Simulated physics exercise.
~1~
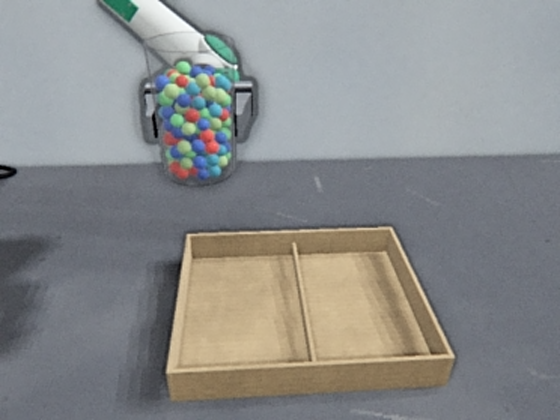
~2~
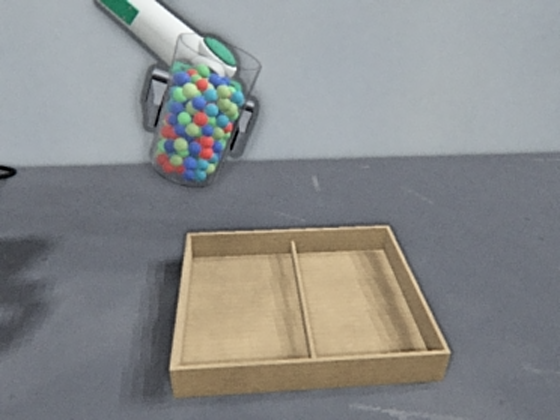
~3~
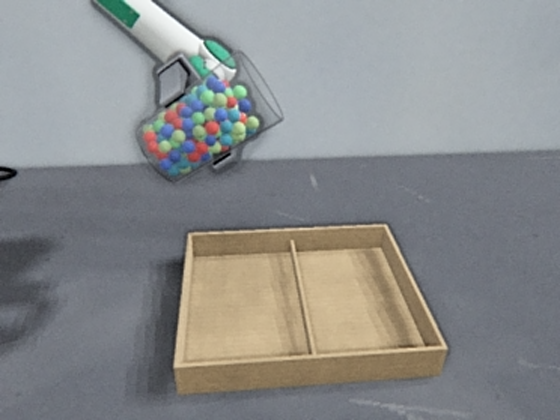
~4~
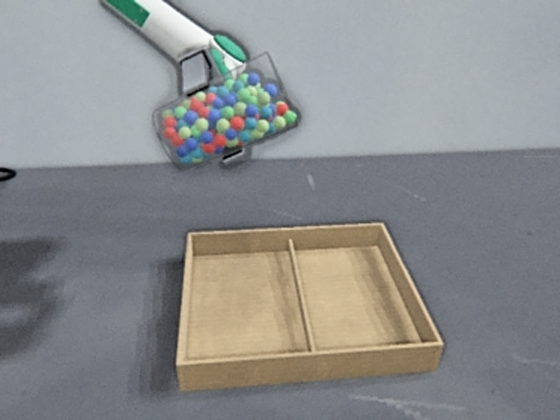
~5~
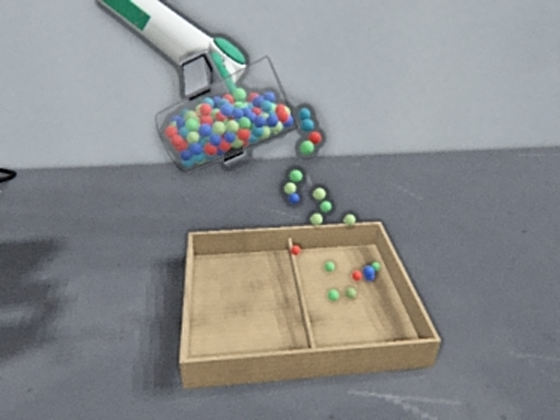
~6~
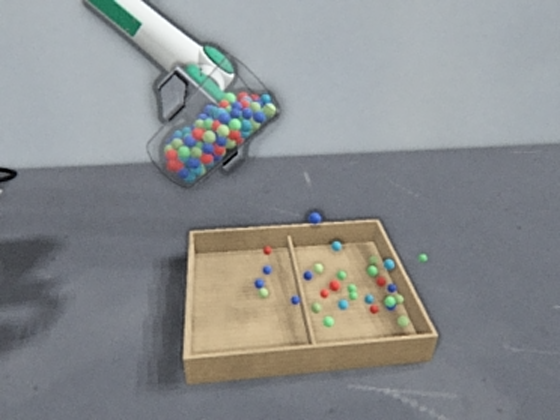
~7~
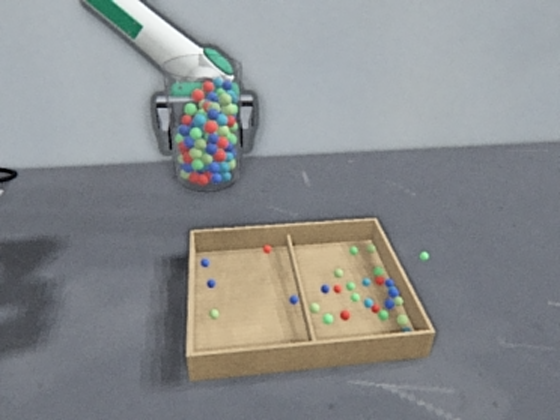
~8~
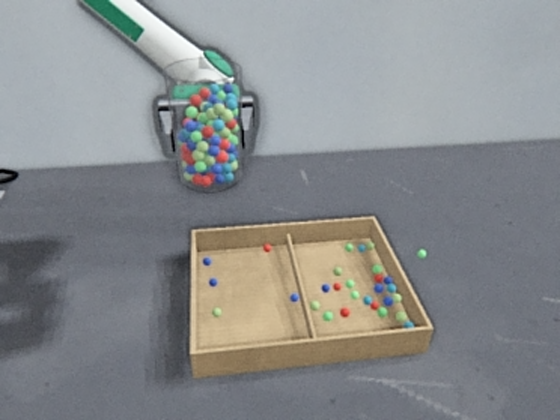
Robot arm tipping a clear beaker of colourful balls, spilling some into a divided wooden tray, then holding it upright, still mostly full.
